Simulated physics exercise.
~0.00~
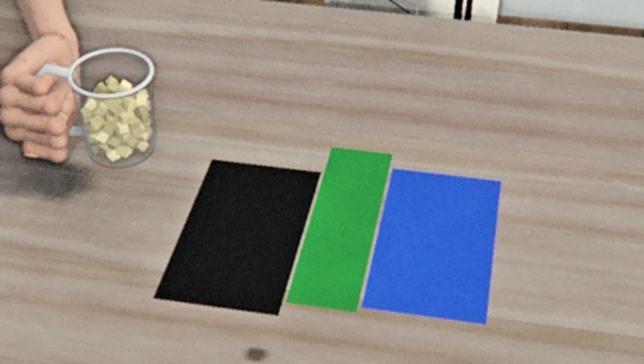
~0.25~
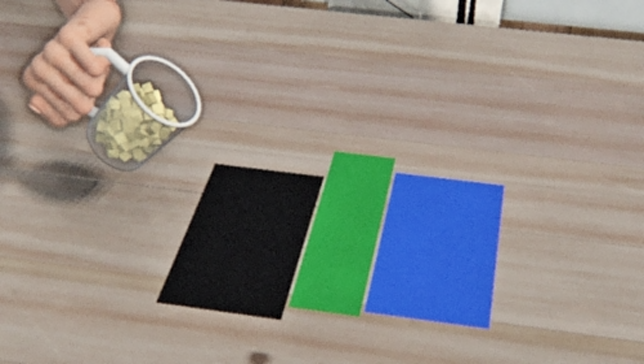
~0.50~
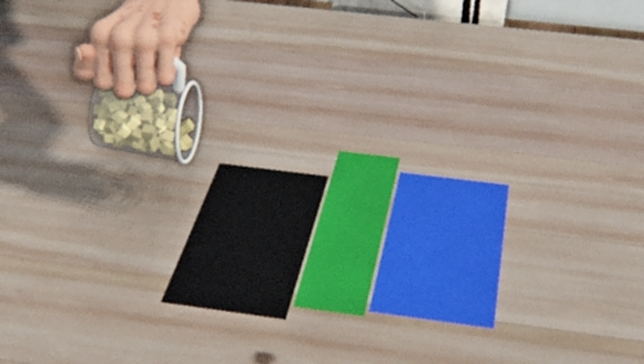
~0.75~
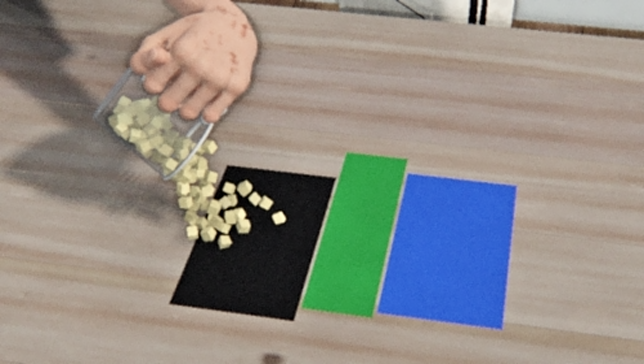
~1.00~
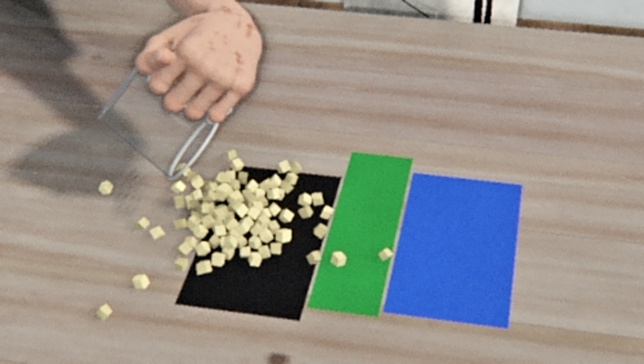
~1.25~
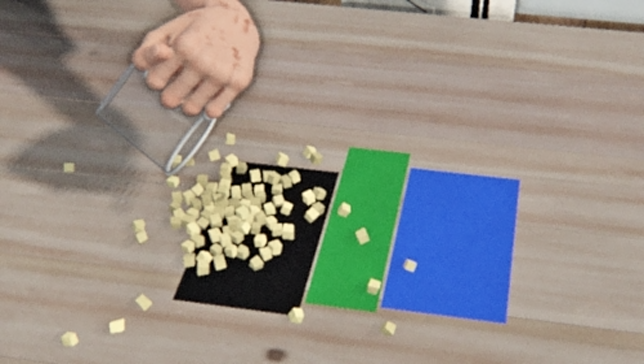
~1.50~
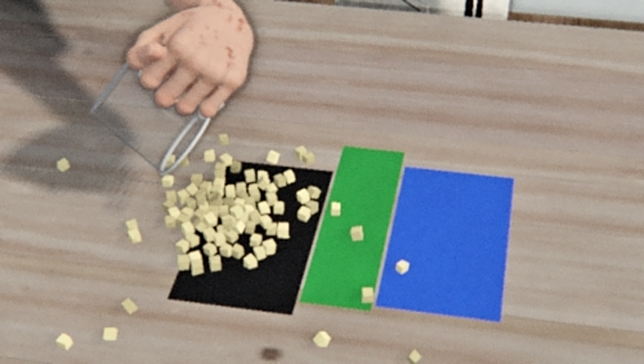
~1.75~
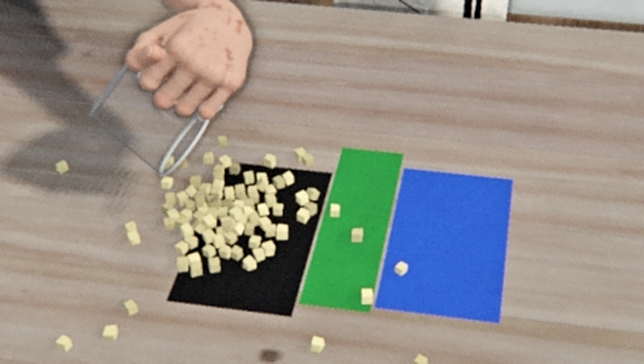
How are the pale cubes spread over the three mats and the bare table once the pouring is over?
Most of the cubes end up on the black mat, and a good share lies on the bare table around the mats. Only a few rest on the green mat, and the blue mat has hardly any.
